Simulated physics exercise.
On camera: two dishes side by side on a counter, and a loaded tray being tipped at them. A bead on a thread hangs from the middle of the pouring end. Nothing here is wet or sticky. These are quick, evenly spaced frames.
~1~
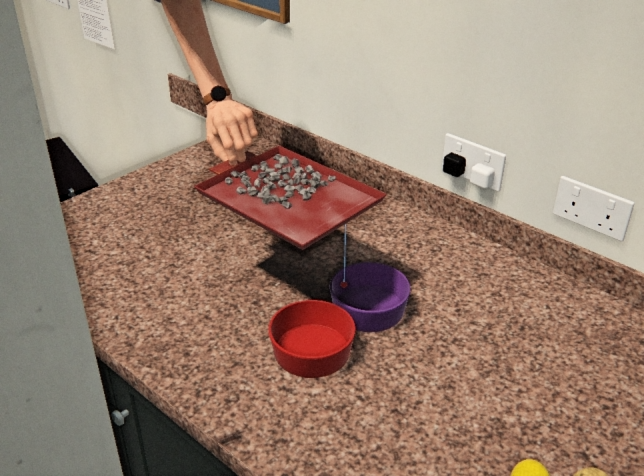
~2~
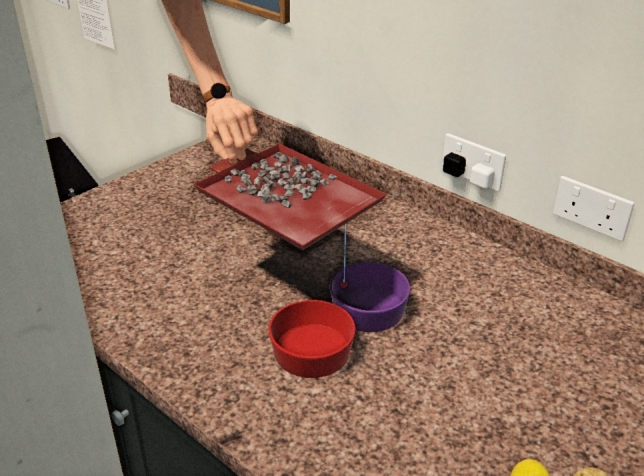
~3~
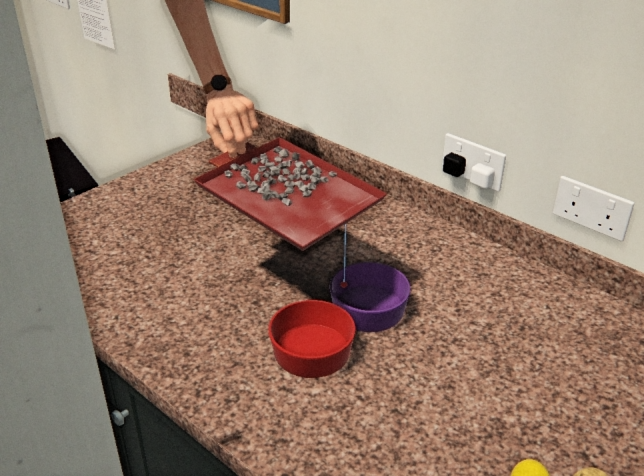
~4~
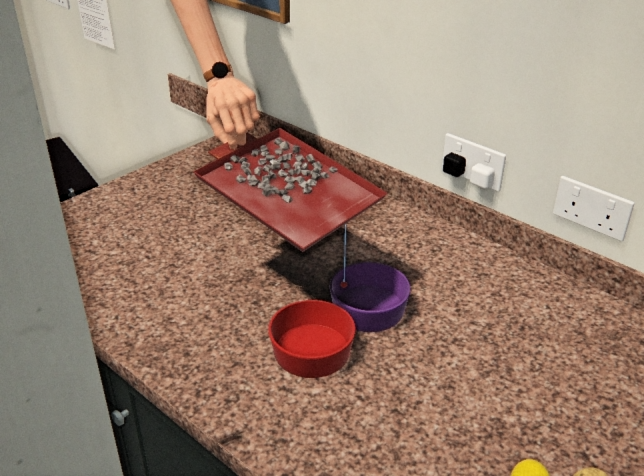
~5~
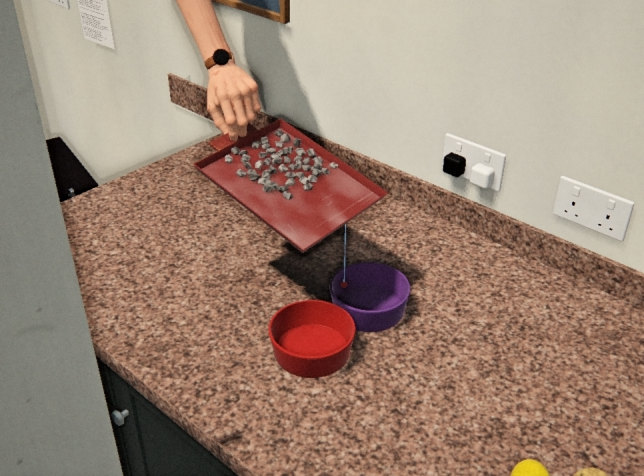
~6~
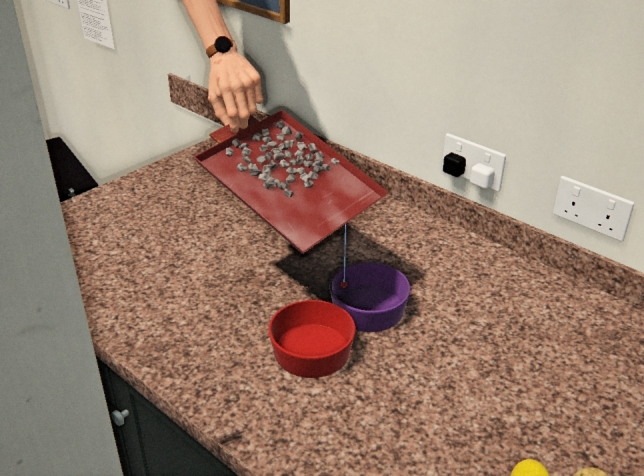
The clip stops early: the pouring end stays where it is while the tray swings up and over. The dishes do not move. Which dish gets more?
The left-hand dish gets more.
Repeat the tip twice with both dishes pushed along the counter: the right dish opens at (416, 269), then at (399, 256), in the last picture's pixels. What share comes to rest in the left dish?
About 50 and 30 per cent.
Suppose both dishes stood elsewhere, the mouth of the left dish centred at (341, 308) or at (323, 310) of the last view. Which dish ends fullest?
One: The left dish. Two: The left-hand dish.
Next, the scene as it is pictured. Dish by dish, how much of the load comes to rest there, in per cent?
The left dish has 60 per cent, the right dish has 20.
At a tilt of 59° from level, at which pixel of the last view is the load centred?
Roughly at (333, 234).
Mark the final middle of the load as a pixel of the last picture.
Roughly at (331, 348).
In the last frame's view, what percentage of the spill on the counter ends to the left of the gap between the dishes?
It comes to 10 per cent or so.
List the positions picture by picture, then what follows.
Corners of the pouring end (303, 242) and (382, 194), level; middle of the load (282, 184), bits of gravel; left dish (343, 357); right dish (400, 312); bead on its thread (344, 284), in the first picture.
Corners of the pouring end (303, 242) and (382, 194), level; middle of the load (282, 182), in the second picture.
Corners of the pouring end (303, 243) and (382, 194), tipped barely, lowest at the left corner; middle of the load (282, 179), in the third picture.
Corners of the pouring end (303, 245) and (383, 193), tipped a little, lowest at the left corner; middle of the load (282, 173), in the fourth picture.
Corners of the pouring end (304, 246) and (383, 192), tipped a little, lowest at the left corner; middle of the load (283, 168), in the fifth picture.
Corners of the pouring end (304, 248) and (384, 192), tipped clearly, lowest at the left corner; middle of the load (279, 157); left dish (343, 357); right dish (400, 312), in the sixth picture.
Just after the last frame, tray tipped steeply; roughly two thirds on the tray; roughly a quarter in the air.
A moment on, tray tipped right over; about a tenth on the tray; roughly half in the left dish; about a tenth in the right dish; roughly a quarter outside both; about a tenth in the air.
Further on, tray tipped past a quarter turn; roughly two thirds in the left dish; about a tenth in the right dish; roughly a quarter outside both.
When it is over, tray tipped past a quarter turn; roughly two thirds in the left dish; about a tenth in the right dish; roughly a quarter outside both.
